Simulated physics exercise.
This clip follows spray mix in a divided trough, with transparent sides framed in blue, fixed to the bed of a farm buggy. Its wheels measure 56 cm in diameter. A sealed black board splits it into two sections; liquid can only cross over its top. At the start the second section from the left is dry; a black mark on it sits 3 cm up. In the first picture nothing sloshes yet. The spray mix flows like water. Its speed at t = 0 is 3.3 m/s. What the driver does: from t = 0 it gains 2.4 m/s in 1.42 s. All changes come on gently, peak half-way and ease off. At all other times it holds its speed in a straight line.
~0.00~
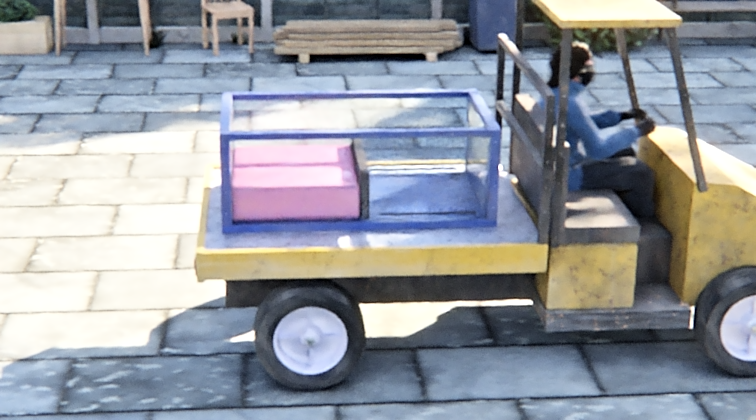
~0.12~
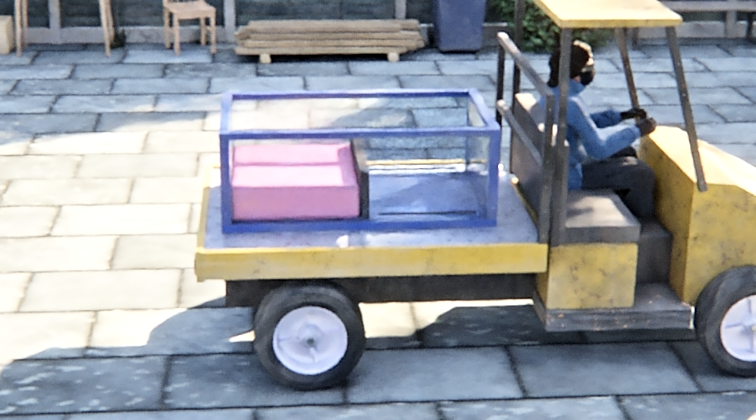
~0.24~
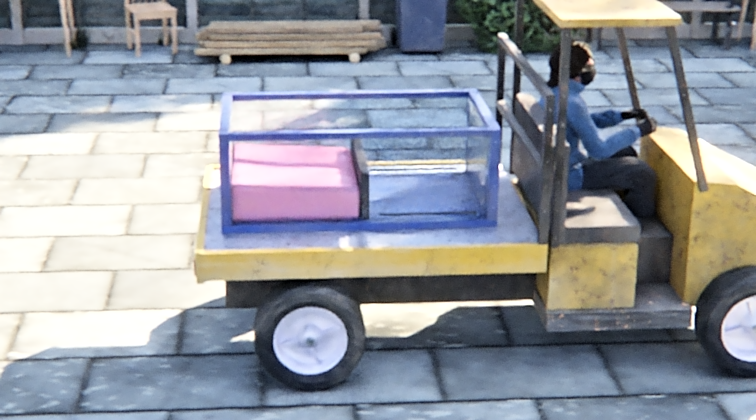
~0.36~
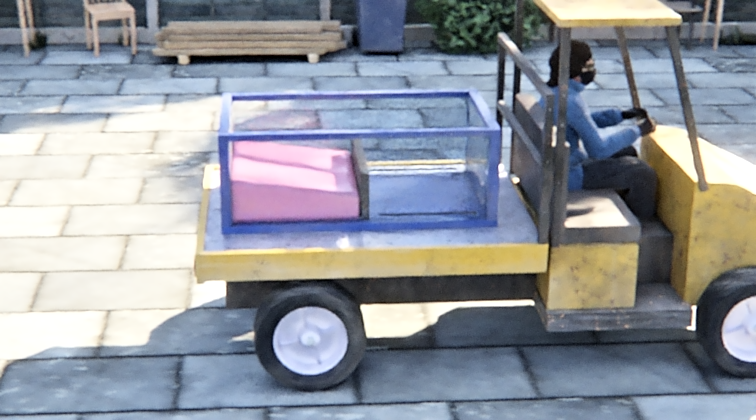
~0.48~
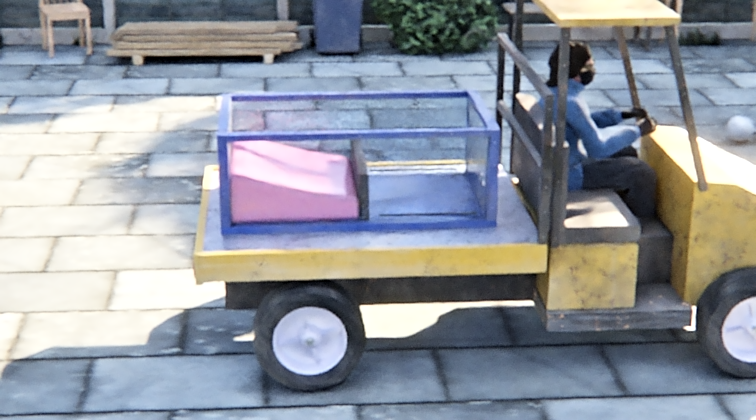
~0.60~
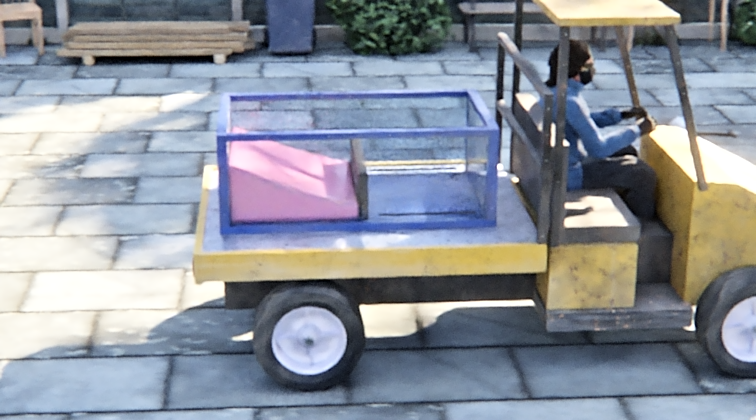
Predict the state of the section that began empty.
It ends dry.
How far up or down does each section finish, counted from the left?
From the left: 0, 0.
By 1.00 s the mean depths from the left are 19, 0 cm.
By 1.40 s the mean depths from the left are 19, 0 cm.
By 2.00 s the mean depths from the left are 19, 0 cm.
By 4.41 s the mean depths from the left are 19, 0 cm.
